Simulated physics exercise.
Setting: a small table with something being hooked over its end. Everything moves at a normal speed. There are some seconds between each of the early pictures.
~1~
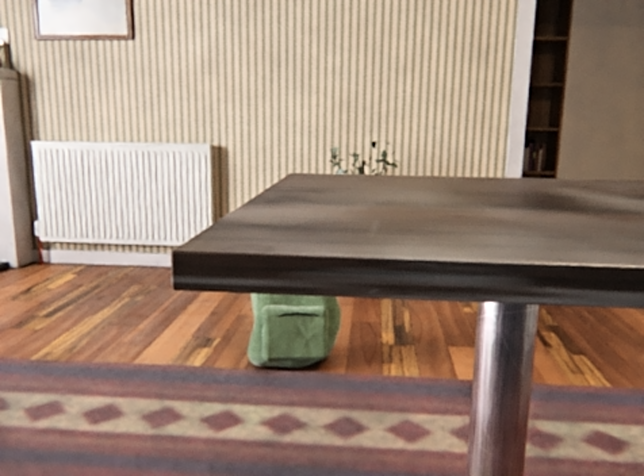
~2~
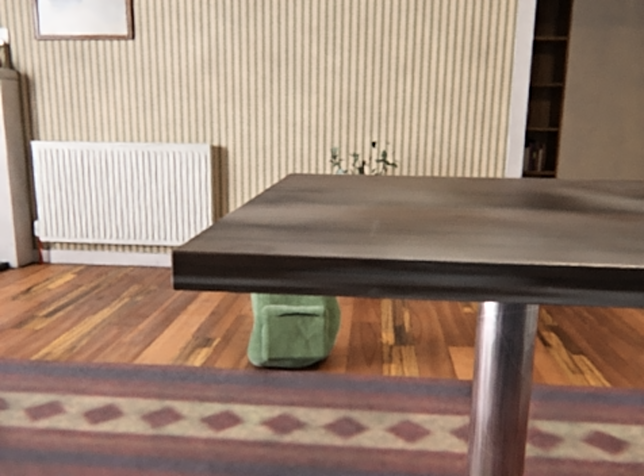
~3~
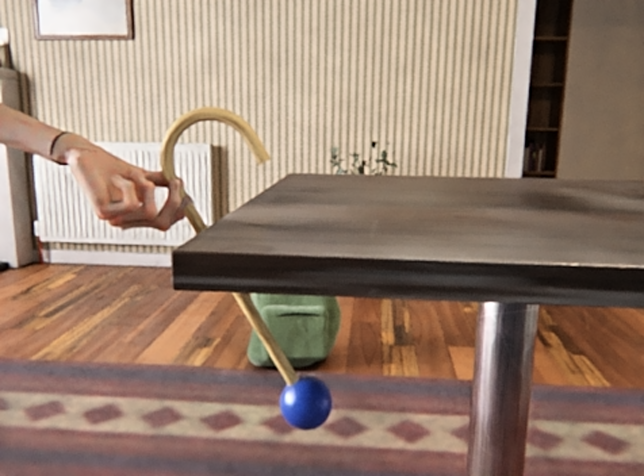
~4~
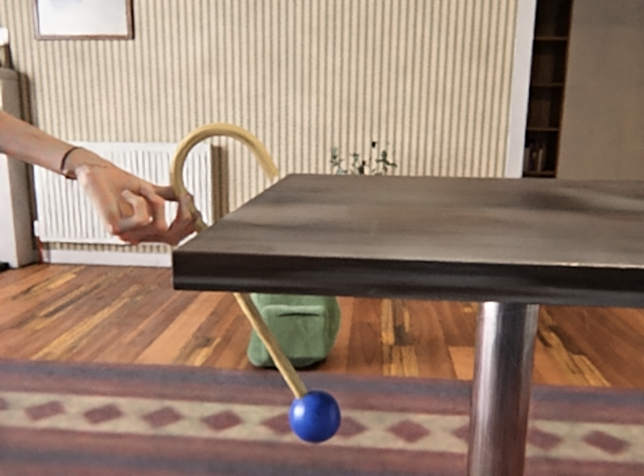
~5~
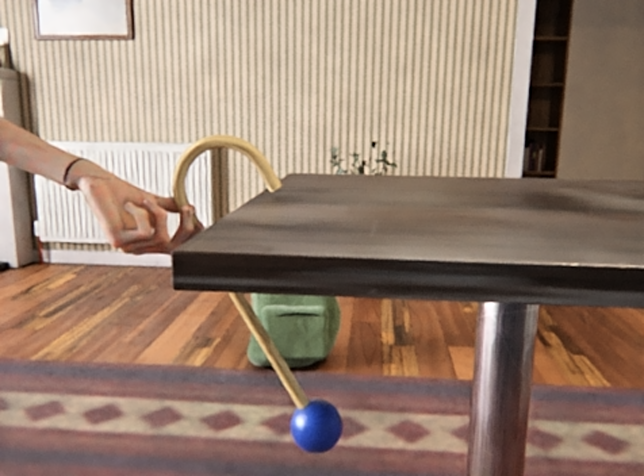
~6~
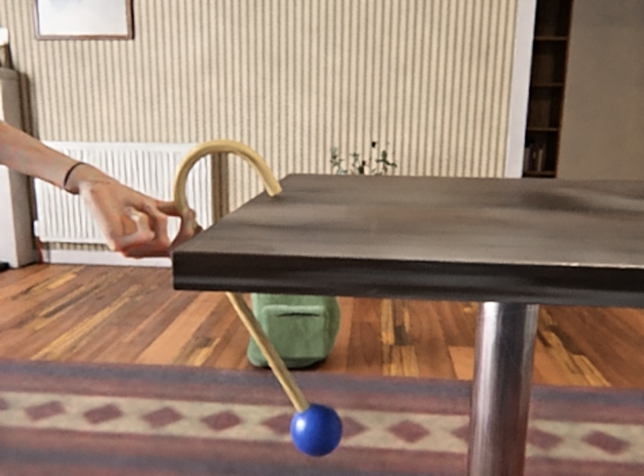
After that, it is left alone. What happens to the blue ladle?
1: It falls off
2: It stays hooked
(2) It stays hooked.
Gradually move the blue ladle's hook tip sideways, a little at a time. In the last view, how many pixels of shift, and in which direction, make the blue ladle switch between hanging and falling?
Left, by roughly 24 pixels.
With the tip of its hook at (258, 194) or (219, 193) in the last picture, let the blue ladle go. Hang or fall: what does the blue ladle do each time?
Well, first it keeps its place, and next it tumbles away.
Then, 0.40 s on from there, blue ladle at rest near (274, 299).
In the end, the blue ladle hangs from the table, near (275, 299).
